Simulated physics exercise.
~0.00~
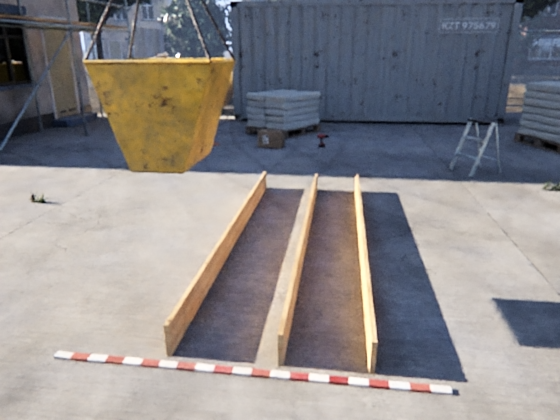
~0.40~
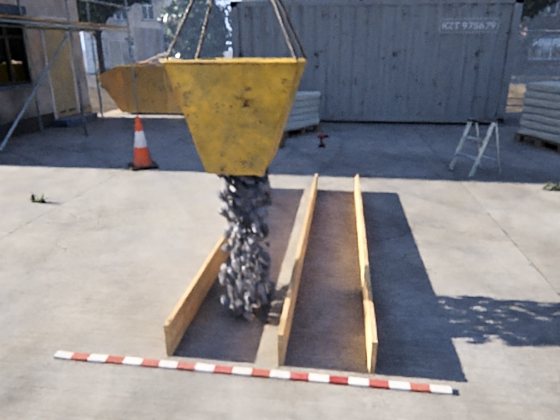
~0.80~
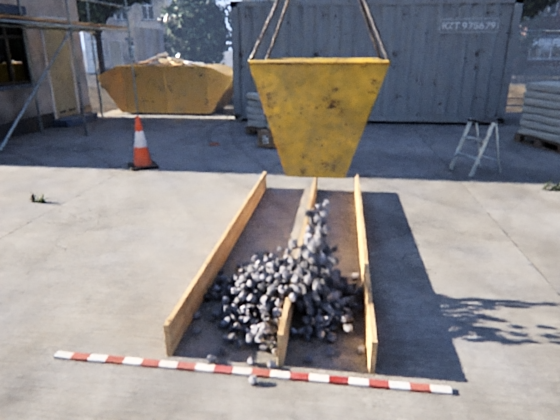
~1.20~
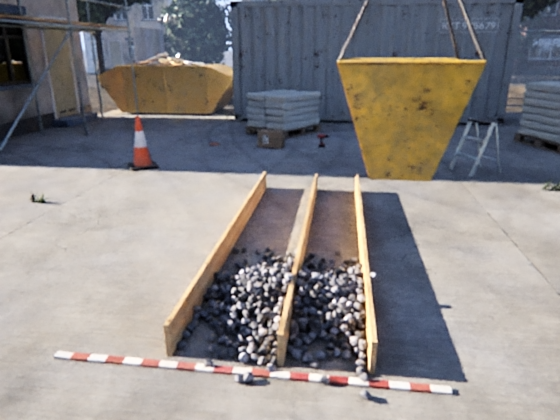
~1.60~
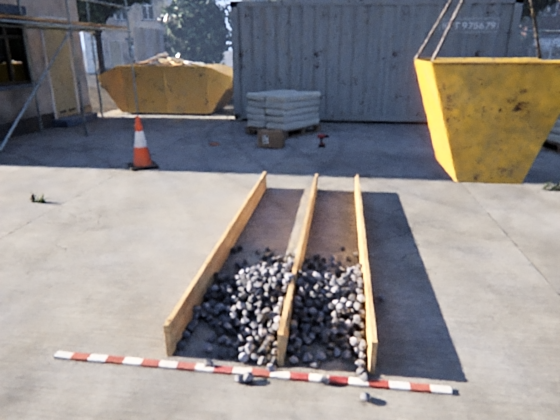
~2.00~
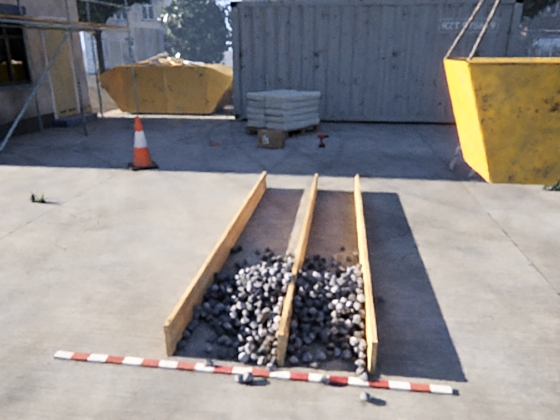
A grey shipping container stands at the back of a sunlit concrete yard, seen from slightly above, with a yellow skip, stacked slabs and an orange cone nearby. Three wooden boards form two open bays behind a red and white striped staff. A yellow crane skip moves in from the left and pours dark grey stones into the left bay. Still travelling right, it empties as stones pile over the middle board into the right bay, a few scattering by the staff. The empty skip continues right, then slows at the edge, leaving stones lying in both bays, slightly more in the left.
